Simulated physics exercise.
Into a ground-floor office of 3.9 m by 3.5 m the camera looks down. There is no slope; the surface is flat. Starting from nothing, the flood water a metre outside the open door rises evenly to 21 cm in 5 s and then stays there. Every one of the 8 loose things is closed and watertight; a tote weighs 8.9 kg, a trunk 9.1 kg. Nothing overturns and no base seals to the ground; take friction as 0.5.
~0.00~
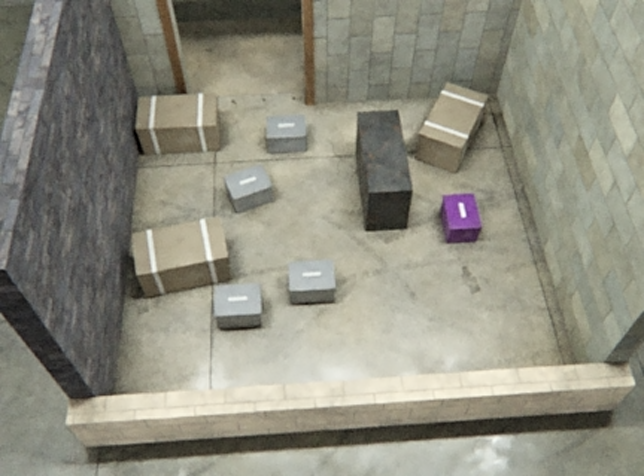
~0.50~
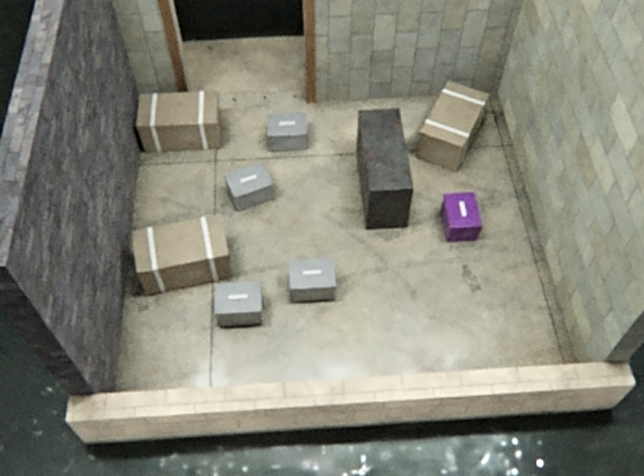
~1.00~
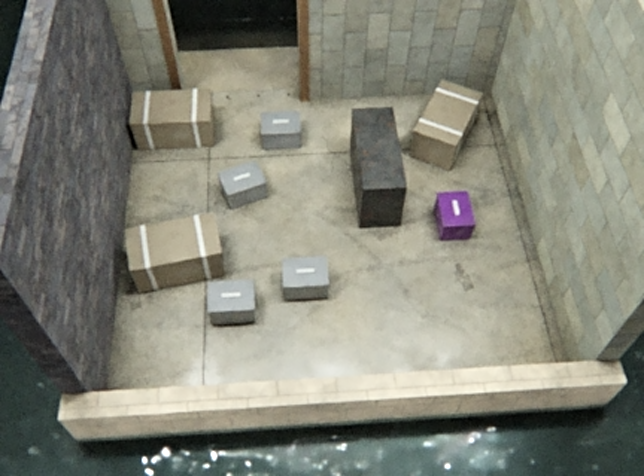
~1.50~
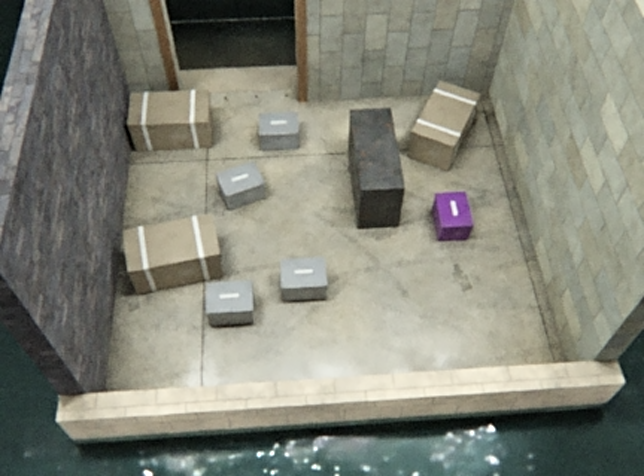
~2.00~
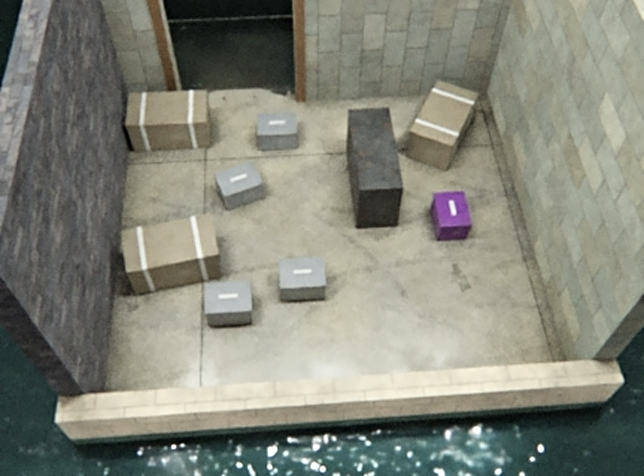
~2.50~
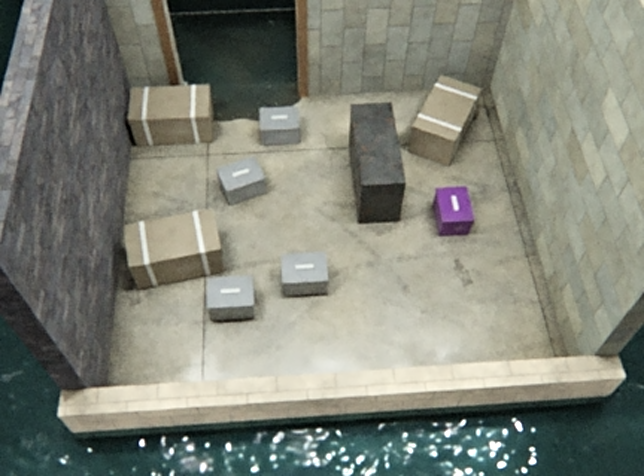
The clip opens on a high view into a dry room holding brown boxes, small grey boxes, a dark block and a purple tote. Dark water appears outside the walls, then creeps through the back doorway onto the floor just inside, while the boxes and tote stay where they are.
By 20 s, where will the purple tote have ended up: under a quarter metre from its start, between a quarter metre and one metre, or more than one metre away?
It ends up between a quarter and one metre from where it began.
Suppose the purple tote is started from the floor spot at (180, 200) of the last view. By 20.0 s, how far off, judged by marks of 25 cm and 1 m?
It ends far away.
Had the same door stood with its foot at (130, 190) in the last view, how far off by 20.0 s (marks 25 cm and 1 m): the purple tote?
With that change, the purple tote travels a long distance.
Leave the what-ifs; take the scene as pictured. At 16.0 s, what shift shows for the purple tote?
Close to 50 cm.
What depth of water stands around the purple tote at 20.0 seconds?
20 cm, roughly.
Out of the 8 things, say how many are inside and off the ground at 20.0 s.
Total: 8.
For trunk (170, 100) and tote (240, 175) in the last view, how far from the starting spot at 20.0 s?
In that order: 350 cm, 200 cm.
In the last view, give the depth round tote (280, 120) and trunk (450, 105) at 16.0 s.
Depths: Near 17 cm, then near 13 cm.
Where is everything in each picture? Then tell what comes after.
In the first frame, the purple tote at (462, 211) rests on the ground; water covers 0.0 m2; 0 of 8 have shifted.
In the second frame, the purple tote at (463, 210), on the bottom; 0.0 m2 under water; 0 of 8 have shifted.
In the third frame, the purple tote at (456, 208), on the bottom; water covers 0.0 m2; 0 of 8 have shifted.
In the fourth frame, the purple tote at (454, 209) rests on the ground; water covers 0.0 m2; 0 of 8 have shifted.
In the fifth frame, the purple tote at (453, 208) rests on the ground; water covers 0.0 m2; 0 of 8 have shifted.
In the sixth frame, the purple tote at (455, 204), on the bottom; 0.3 m2 under water; 0 of 8 have shifted.
After 4.0 s the purple tote is near (455, 204), 0.0 m from its start, aground; 0 afloat.
After 9.0 s the purple tote is near (455, 204), 0.0 m from its start, aground; 6 afloat.
After 16.0 s the purple tote is near (443, 160), 0.5 m from its start, afloat; 8 afloat.
After 20.0 s the purple tote is near (453, 144), 0.6 m from its start, afloat; 8 afloat.
